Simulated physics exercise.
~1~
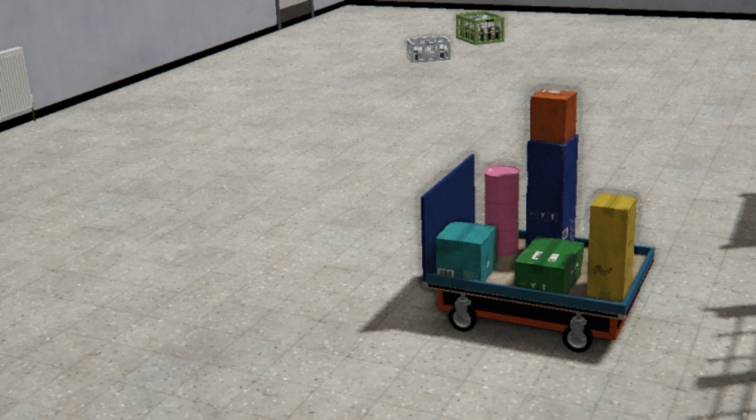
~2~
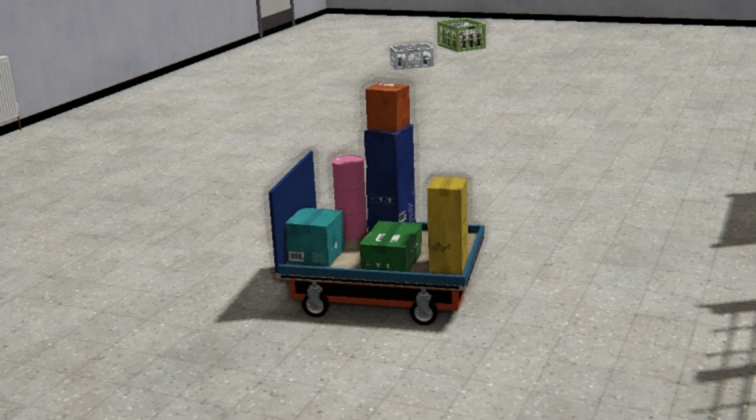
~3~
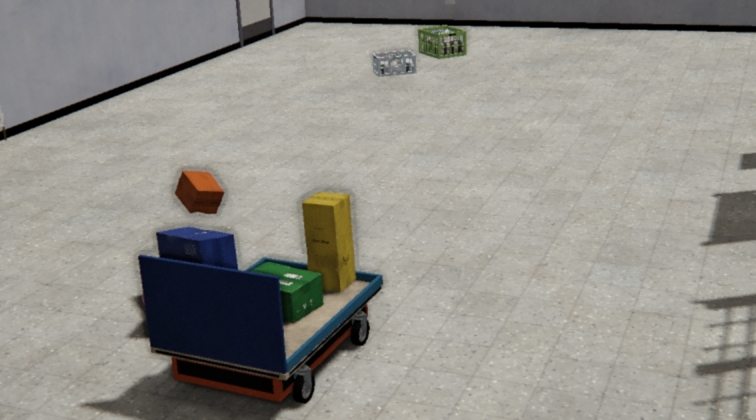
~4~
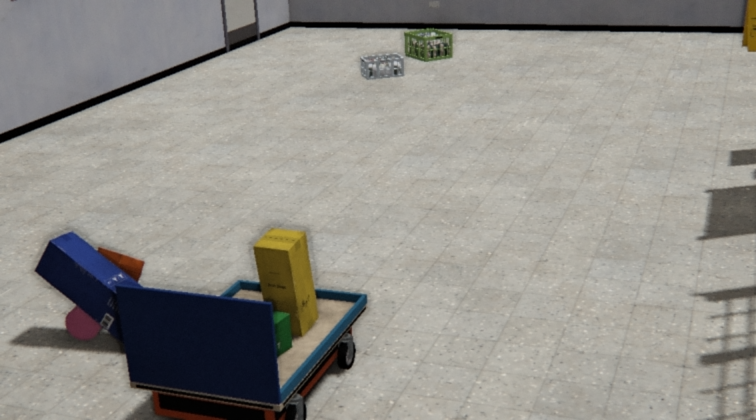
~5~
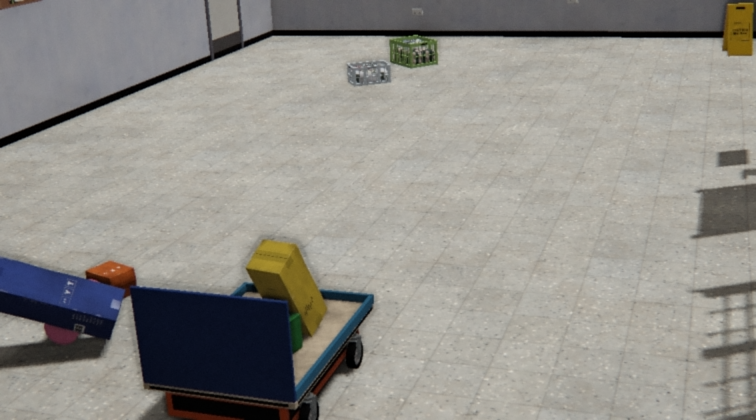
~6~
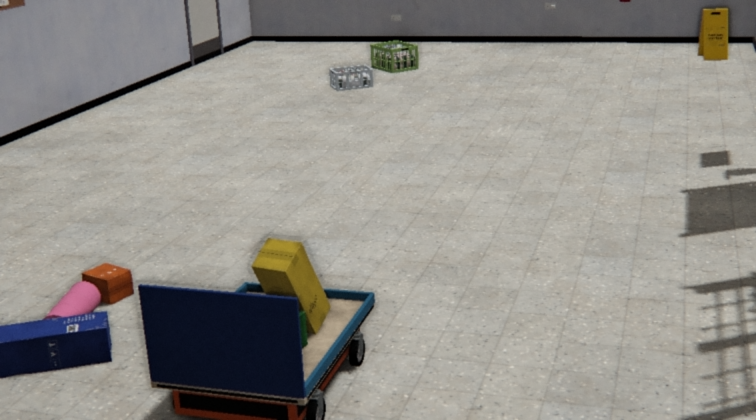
A loaded cart rolls left and turns, spilling blue, orange and pink items before stopping.
